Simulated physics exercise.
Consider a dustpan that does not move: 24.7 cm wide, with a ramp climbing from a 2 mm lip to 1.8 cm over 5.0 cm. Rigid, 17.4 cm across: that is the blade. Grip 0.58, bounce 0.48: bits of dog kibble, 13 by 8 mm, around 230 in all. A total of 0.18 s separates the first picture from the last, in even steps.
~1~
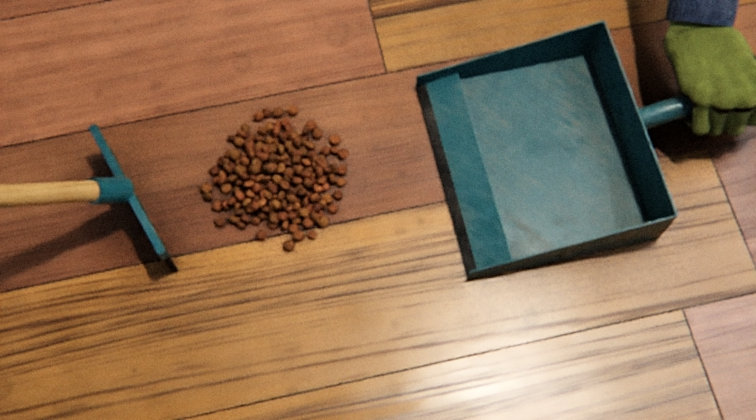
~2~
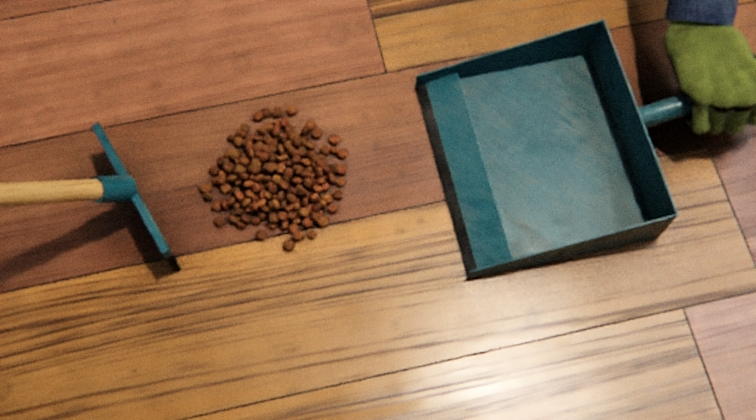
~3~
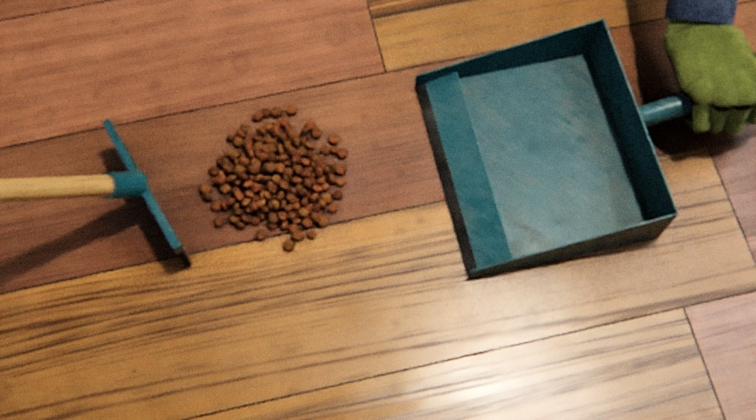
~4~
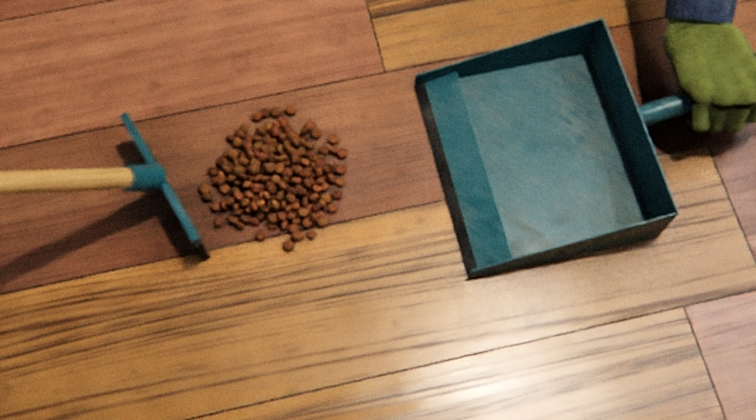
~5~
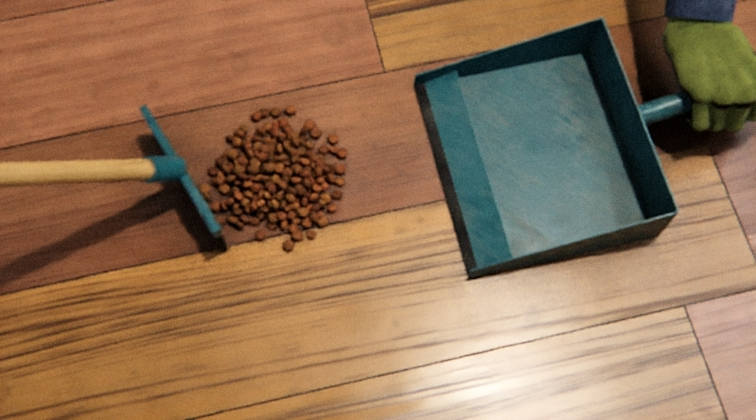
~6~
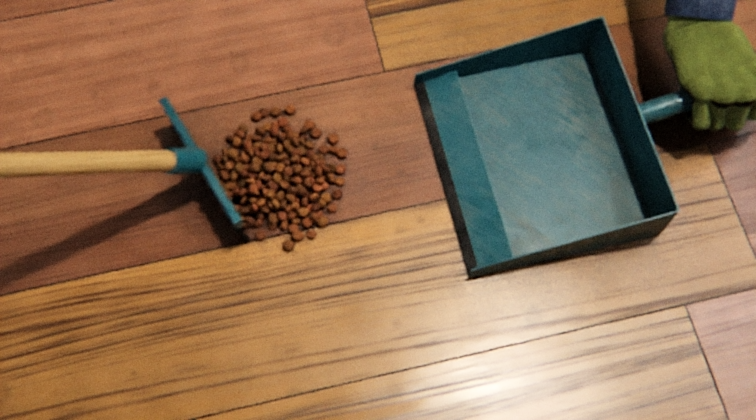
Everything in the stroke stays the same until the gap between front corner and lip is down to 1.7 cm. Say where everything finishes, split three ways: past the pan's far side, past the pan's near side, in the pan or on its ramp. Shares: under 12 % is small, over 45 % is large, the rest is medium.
Past the pan's far side: A medium share; past the pan's near side: A small share; in the pan or on its ramp: A medium share.
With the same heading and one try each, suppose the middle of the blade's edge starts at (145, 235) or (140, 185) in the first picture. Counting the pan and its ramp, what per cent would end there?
Some 20 and 15 per cent.
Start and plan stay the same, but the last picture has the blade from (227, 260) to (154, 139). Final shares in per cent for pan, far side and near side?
Per cent by place - pan 0, far side 5, near side 0.
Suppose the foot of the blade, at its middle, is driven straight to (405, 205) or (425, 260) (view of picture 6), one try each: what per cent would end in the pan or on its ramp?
About 5 and 0 per cent.
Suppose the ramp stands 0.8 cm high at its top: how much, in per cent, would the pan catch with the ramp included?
In that case roughly 25 percent.
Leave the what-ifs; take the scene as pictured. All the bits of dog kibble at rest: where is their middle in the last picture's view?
Somewhere around (410, 111) in the final frame.
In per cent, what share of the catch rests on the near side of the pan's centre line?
Close to 10 %.
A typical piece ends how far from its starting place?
It works out to some 18 cm.
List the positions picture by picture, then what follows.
In the first picture, blade from (163, 254) to (96, 133), moved 0.0 cm, 0 of the pieces shifted so far; middle of the pieces at (280, 178); pan at (549, 157).
In the second picture, blade from (167, 252) to (99, 132), moved 0.4 cm, 0 of the pieces shifted so far; middle of the pieces at (279, 178).
In the third picture, blade from (178, 248) to (110, 128), moved 1.7 cm, 0 of the pieces shifted so far; middle of the pieces at (279, 178).
In the fourth picture, blade from (197, 240) to (127, 121), moved 3.8 cm, 0 of the pieces shifted so far; middle of the pieces at (278, 178).
In the fifth picture, blade from (217, 232) to (146, 114), moved 6.1 cm, 0 of the pieces shifted so far; middle of the pieces at (278, 178).
In the sixth picture, blade from (238, 223) to (166, 106), moved 8.5 cm, 35 of the pieces shifted so far; middle of the pieces at (280, 178); pan at (549, 154).
Then, 0.18 s after the last picture, middle of the blade 15 cm from the lip; 0 % over the lip, far side 15 %, near side 0 %.
Then, 0.30 s after the last picture, middle of the blade 7 cm from the lip; 0 % over the lip, far side 25 %, near side 0 %.
Then, 0.54 s after the last picture, middle of the blade 5 cm from the lip; 20 % over the lip, far side 30 %, near side 0 %.
In the end, far side 30 %, near side 0 %, pan 20 %, in front of the lip or behind the blade 45 %.
